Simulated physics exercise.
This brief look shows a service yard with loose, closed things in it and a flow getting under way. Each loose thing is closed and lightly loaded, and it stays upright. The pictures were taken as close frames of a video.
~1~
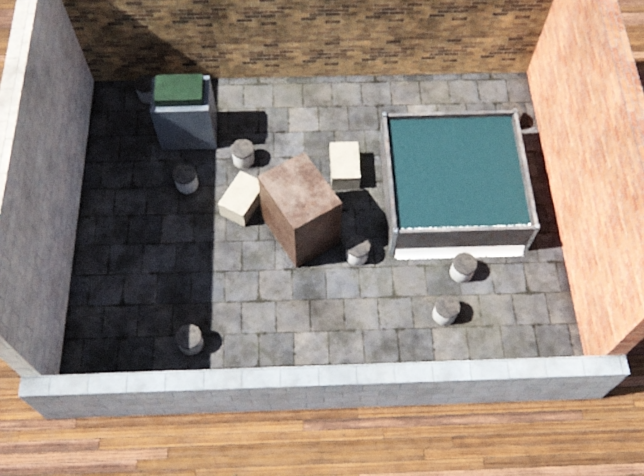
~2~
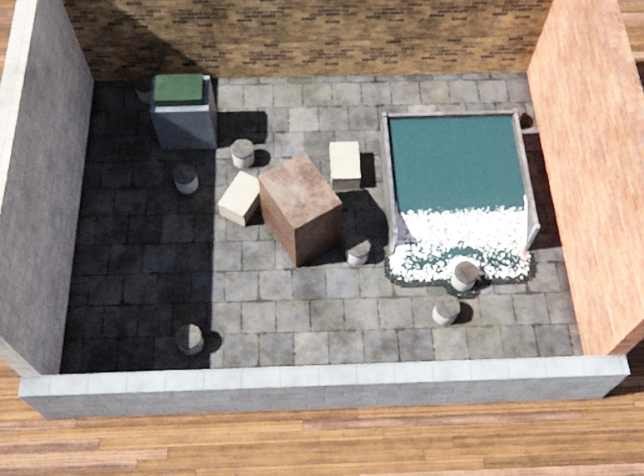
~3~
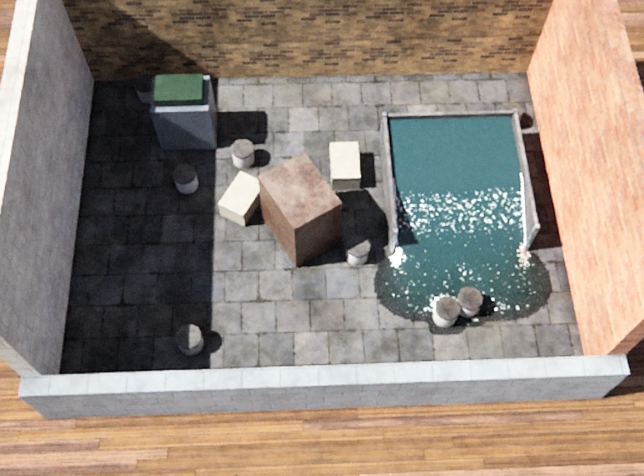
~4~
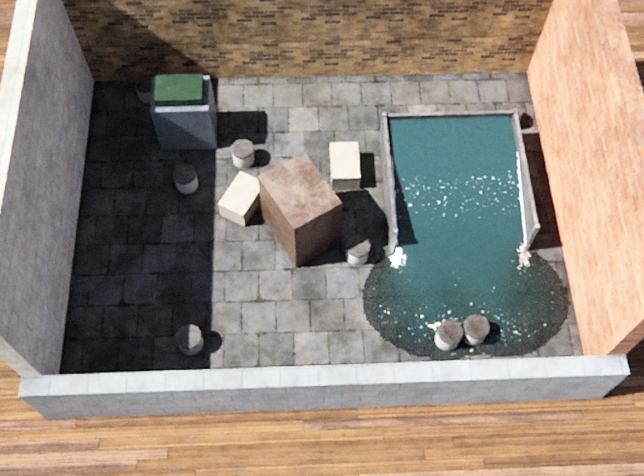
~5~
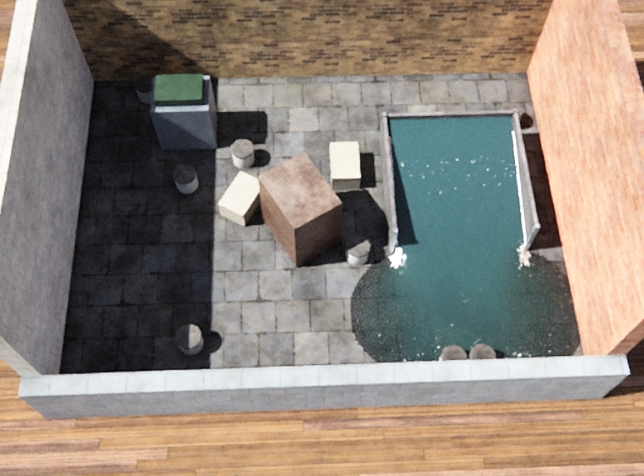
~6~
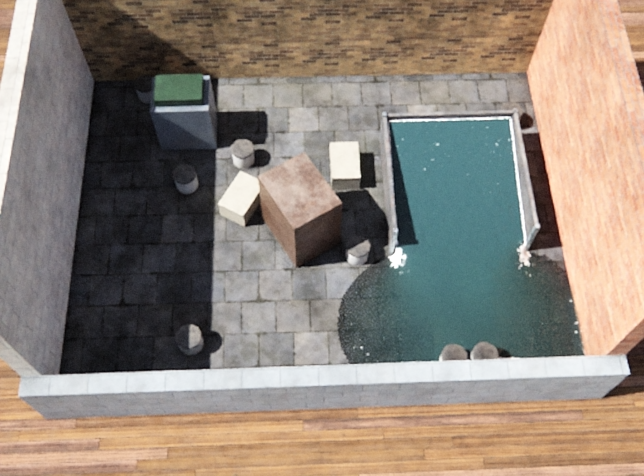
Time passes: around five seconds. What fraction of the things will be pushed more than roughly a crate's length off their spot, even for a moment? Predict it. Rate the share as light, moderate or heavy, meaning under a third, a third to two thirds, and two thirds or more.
Moderate.
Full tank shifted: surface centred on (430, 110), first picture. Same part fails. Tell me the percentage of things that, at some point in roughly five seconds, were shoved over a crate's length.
Estimate: Around 50 per cent of them.
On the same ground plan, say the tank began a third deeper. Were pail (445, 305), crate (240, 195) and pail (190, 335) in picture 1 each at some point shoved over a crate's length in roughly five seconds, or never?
In sequence: Went the distance, fell short and went the distance.
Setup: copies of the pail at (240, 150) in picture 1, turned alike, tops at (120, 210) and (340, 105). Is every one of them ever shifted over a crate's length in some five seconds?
In sequence: Travels that far, doesn't go far.
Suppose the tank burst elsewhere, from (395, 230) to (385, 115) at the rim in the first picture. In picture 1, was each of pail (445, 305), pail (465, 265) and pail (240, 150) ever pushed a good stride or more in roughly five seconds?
Listed in turn, never travels that far, never travels that far, ends up that far off.
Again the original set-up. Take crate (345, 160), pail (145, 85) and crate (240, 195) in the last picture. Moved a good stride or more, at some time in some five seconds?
Per the list: First remained close, second remained close, third remained close.
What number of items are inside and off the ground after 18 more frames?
Result - 4.
A moment on, 2 of 10 are well off their spots; 2 afloat.
Next, 2 of 10 are well off their spots; 2 afloat.
Later, 4 of 10 are well off their spots; 4 afloat.
In the end, 5 of 10 are well off their spots, and 5 have been at some point; 3 afloat.
